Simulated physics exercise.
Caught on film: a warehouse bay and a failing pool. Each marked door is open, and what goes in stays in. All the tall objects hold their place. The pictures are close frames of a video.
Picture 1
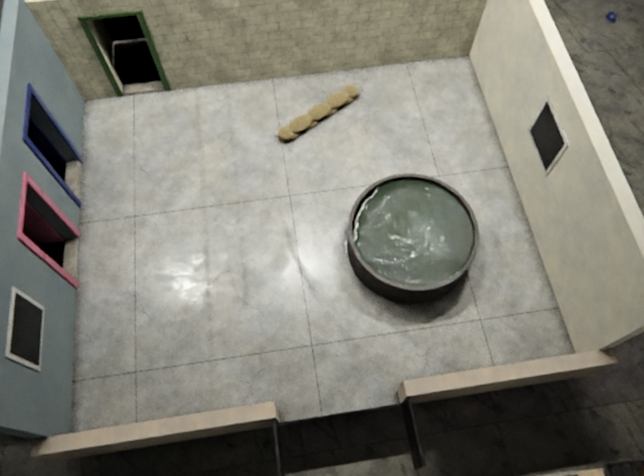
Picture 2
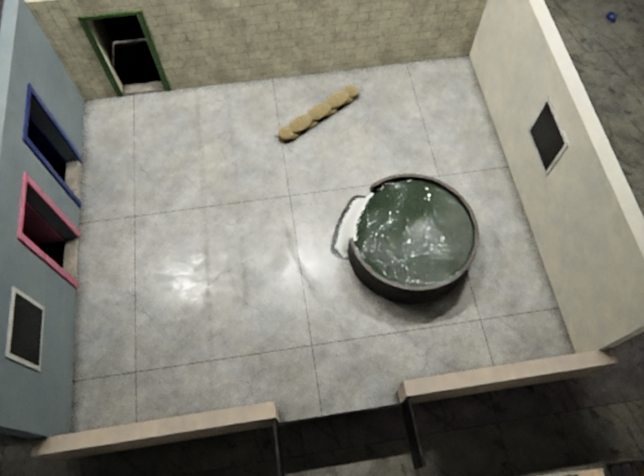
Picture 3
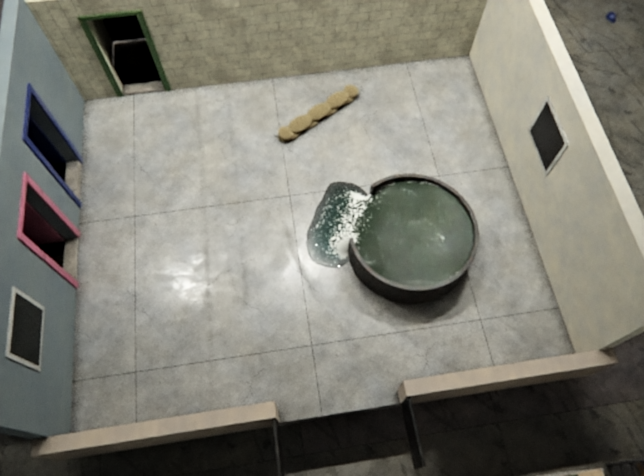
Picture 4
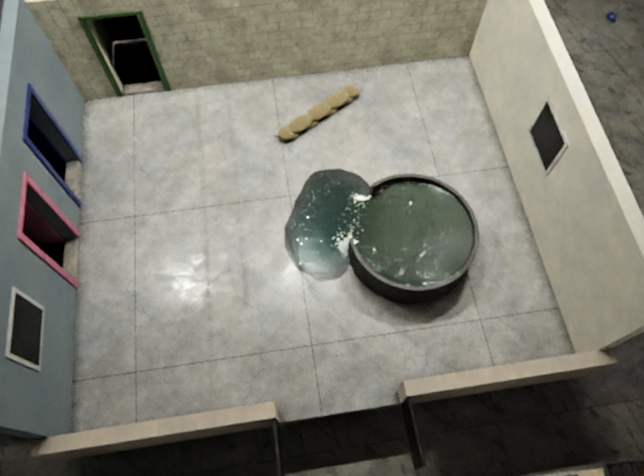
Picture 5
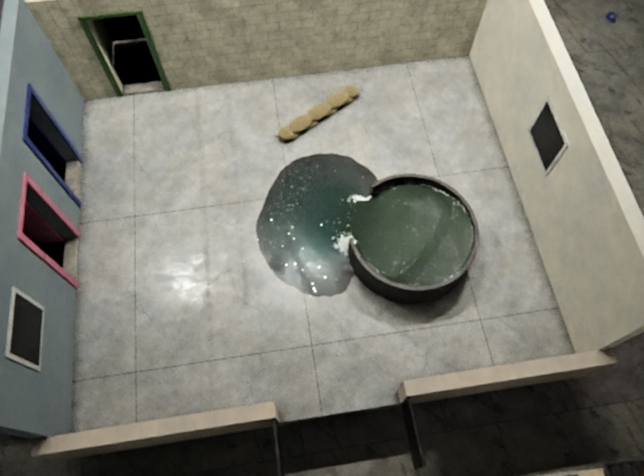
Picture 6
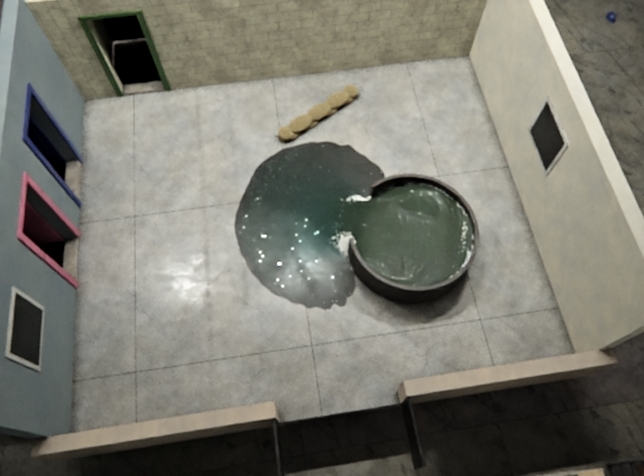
Warehouse bay seen from above, with dark green water pouring from a gap in a round tank's left side and spreading leftward across the grey floor.
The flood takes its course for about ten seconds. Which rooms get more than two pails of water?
One by one: The blue door holds within the limit; the pink door floods; the green door floods.
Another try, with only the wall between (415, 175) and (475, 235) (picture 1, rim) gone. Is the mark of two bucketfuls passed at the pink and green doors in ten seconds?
Then: Pink holds, green is under.
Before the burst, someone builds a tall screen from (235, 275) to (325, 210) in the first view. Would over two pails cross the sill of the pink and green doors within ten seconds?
The pink one keeps below it; the green one takes less.
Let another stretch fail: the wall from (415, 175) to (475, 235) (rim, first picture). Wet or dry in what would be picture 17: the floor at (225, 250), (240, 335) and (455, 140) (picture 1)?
In that order: Free of water, not flooded, awash.
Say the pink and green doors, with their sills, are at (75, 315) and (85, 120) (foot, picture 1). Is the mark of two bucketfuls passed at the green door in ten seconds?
My reading: The green one lets more in.
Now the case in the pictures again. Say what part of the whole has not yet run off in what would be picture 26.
Roughly 98 per cent.
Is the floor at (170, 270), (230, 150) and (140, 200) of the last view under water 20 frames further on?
In that order: Covered, flooded, wet.
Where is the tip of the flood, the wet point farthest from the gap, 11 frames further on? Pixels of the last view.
I would point to (92, 137).
A moment on, water covers 25 % of the floor; the blue door not reached, the pink door not reached, the green door not reached.
Next, water covers 40 % of the floor; the blue door wet at the sill, nothing in, the pink door not reached, the green door not reached.
Then, water covers 50 % of the floor; the blue door wet at the sill, nothing in, the pink door over two buckets in, the green door under two buckets in.
Later, water covers 55 % of the floor; the blue door wet at the sill, nothing in, the pink door far over two buckets in, the green door over two buckets in.
In the end, water covers 75 % of the floor; the blue door wet at the sill, nothing in, the pink door far over two buckets in, the green door over two buckets in.
